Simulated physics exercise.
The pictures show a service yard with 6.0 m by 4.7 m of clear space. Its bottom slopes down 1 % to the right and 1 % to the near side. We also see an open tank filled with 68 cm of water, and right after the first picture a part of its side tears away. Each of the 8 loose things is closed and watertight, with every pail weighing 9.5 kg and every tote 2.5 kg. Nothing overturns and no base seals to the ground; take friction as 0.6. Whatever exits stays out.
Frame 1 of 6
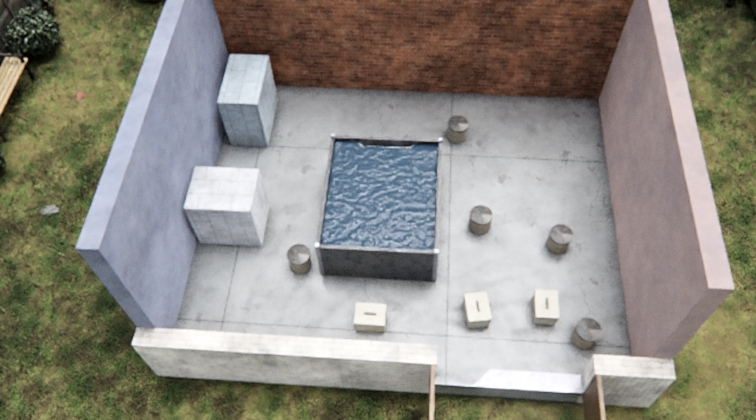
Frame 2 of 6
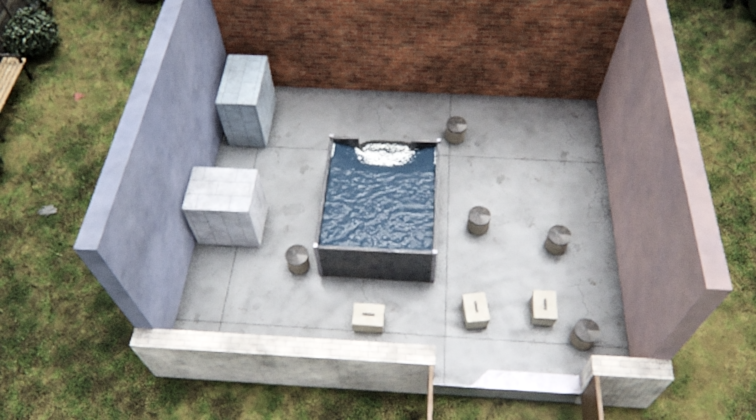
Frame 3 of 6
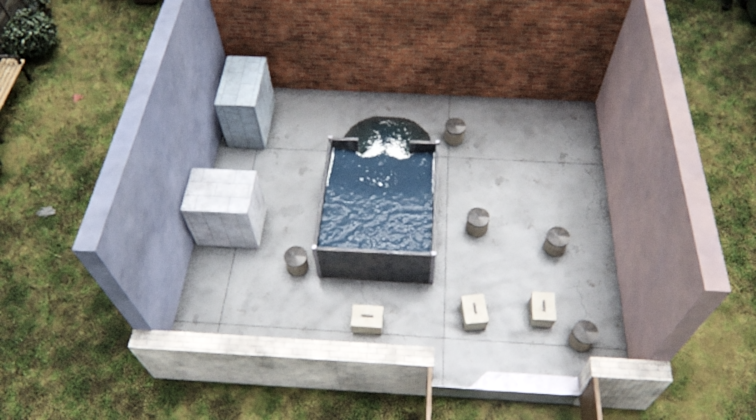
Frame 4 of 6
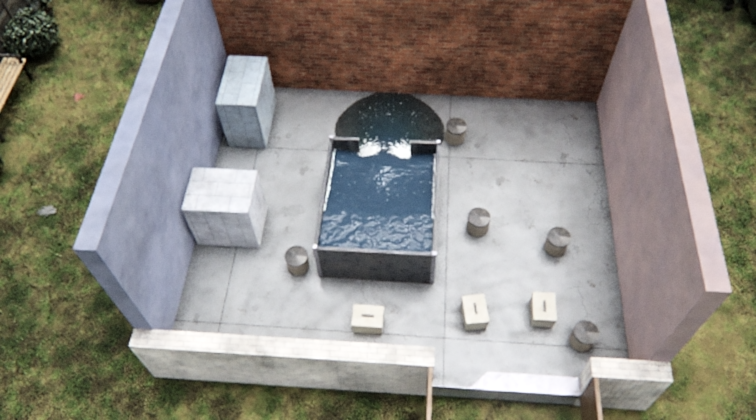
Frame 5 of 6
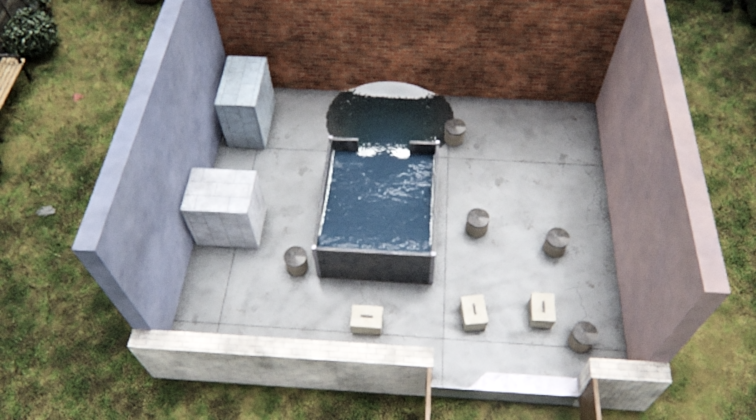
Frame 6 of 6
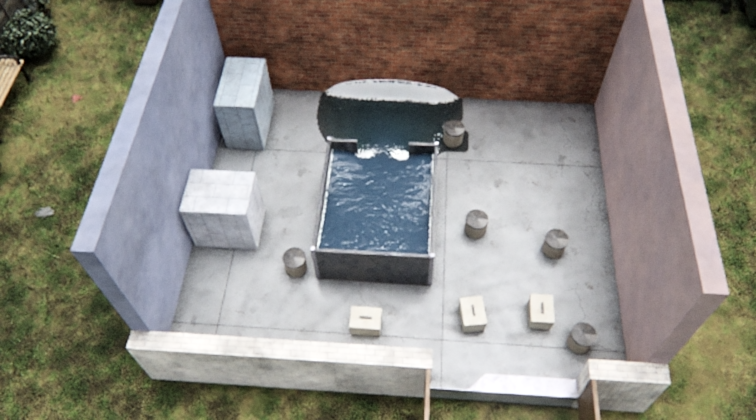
Water in an open, dark-sided tank starts pouring through a gap in its far side, churning white at the opening. It spreads across the grey floor in a widening, rounded dark pool, then reaches the brick wall and extends sideways along it, while the drums, pale blocks and boxes stay in place.
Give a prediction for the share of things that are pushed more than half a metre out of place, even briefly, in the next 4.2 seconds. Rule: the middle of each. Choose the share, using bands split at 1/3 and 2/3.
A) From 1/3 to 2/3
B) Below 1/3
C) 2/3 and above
Below 1/3.
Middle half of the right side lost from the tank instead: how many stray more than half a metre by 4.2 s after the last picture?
That gives 5 of them.
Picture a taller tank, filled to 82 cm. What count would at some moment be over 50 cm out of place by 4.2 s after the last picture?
So the tally would be 1.
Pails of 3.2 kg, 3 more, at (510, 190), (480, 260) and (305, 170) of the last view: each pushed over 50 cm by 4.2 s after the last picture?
First stays inside, second stays inside, third goes beyond.
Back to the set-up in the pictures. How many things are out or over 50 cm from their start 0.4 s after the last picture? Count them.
By that time the total stands at 0.
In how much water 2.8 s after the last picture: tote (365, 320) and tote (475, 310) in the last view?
Around 0 cm and 0 cm.
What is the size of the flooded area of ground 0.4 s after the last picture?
The covered patch comes to about 7.0 m2.
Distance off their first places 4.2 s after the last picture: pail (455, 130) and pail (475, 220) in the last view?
Taking them in turn, I get 0 cm for the first and 0 cm for the second.
Then, 0.4 s after the last picture 0 of 8 are over 50 cm from their spots; 0 afloat.
Then, 1.5 s after the last picture 0 of 8 are over 50 cm from their spots; 0 afloat.
Then, 2.8 s after the last picture 0 of 8 are over 50 cm from their spots; 0 afloat.
Then, 4.2 s after the last picture 0 of 8 are over 50 cm from their spots, and 0 have been at some point; 0 afloat.
